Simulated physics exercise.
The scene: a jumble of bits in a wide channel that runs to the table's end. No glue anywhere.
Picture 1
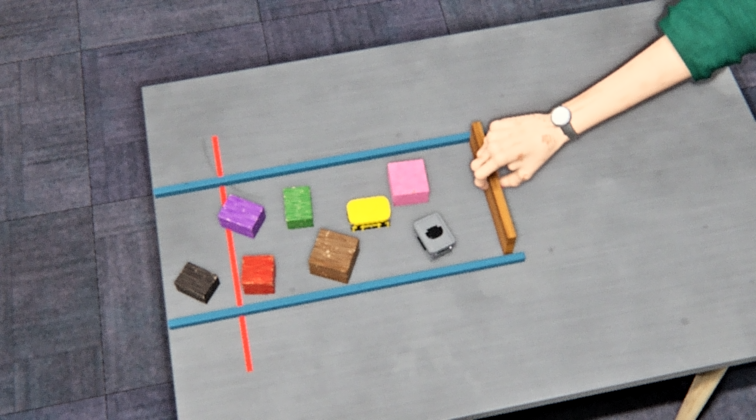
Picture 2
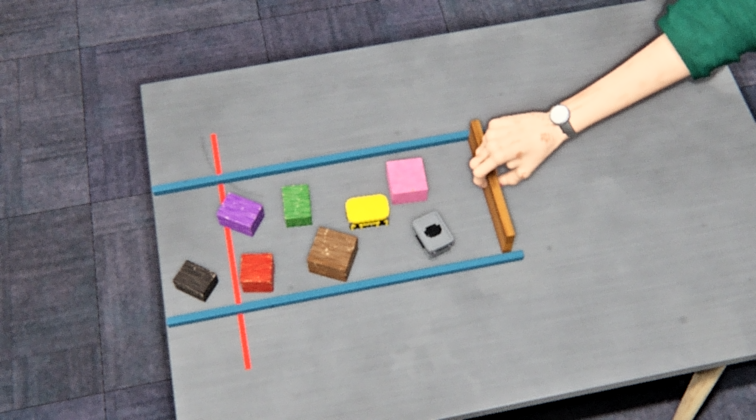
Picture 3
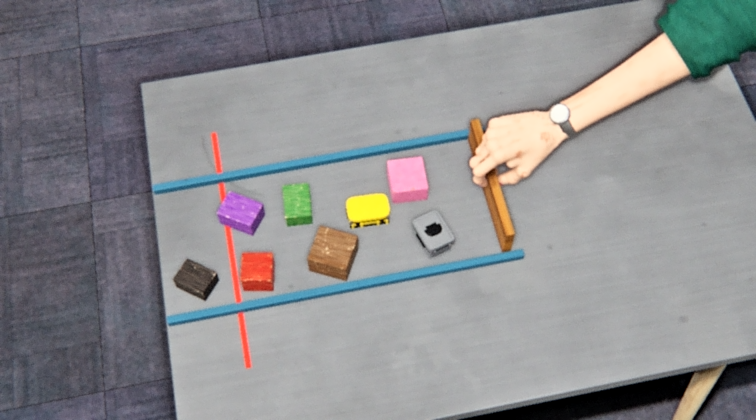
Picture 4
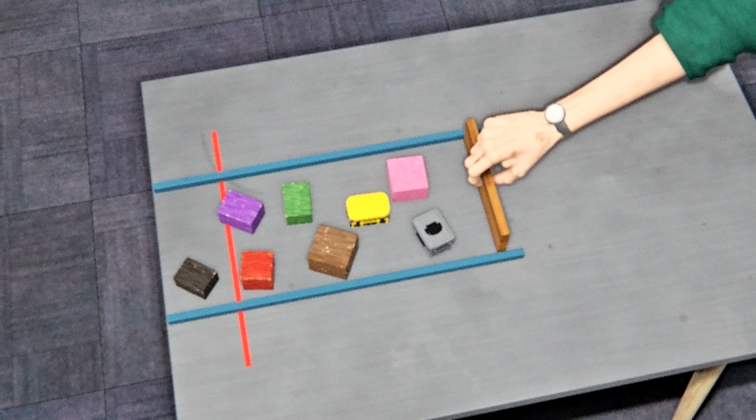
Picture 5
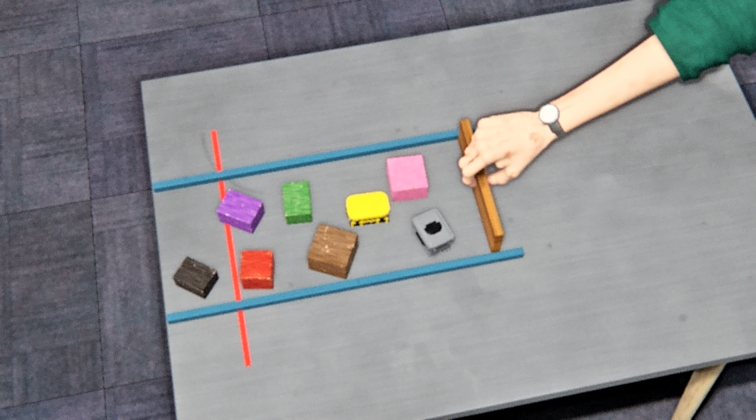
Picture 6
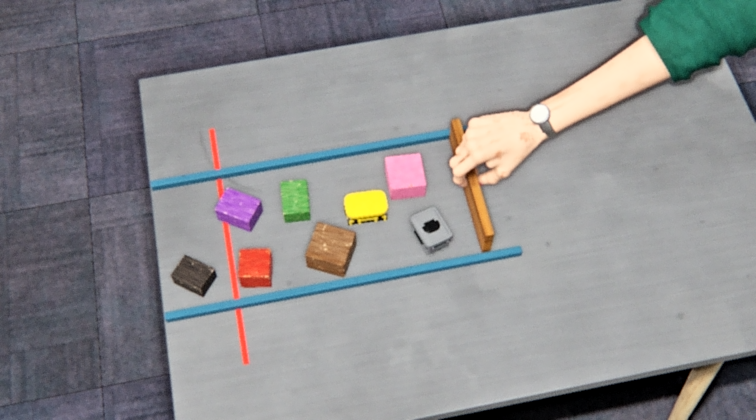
At the start, a hand holds a wooden board upright at the right end of a channel between two blue strips, with eight scattered objects, mostly coloured blocks, to its left. The hand then slides the board slightly left, while the blocks and yellow case stay put, untouched.
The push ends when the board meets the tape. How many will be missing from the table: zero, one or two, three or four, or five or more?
The number that fall off is three or four.
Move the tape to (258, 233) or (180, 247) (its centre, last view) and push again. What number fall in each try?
Try by try, 1 and 6.
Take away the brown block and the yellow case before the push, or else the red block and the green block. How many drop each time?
2 in the first case, 1 in the second.
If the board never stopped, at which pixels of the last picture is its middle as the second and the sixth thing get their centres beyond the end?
Its middle is around (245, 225) and later (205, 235).
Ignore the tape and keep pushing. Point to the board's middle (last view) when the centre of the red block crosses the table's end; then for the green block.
About (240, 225), and (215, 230) for the other.
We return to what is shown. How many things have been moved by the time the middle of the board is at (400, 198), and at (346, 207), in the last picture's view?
First 3, then 5.
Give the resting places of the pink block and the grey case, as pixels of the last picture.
Near (205, 212) and (218, 270).
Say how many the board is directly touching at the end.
In contact: 2.
Soon after, none off yet; black block at rest near (194, 276); purple block at rest near (239, 210); red block at rest near (256, 268).
After that, none off yet; black block at rest near (194, 276); purple block displaced a little near (229, 210); red block moving near (251, 270).
And then, none off yet; black block tilting a little near (146, 285); purple block displaced well along near (171, 212); red block displaced well along near (185, 283).
In the end, the number that fall off is three or four; gone, red block, purple block and black block.
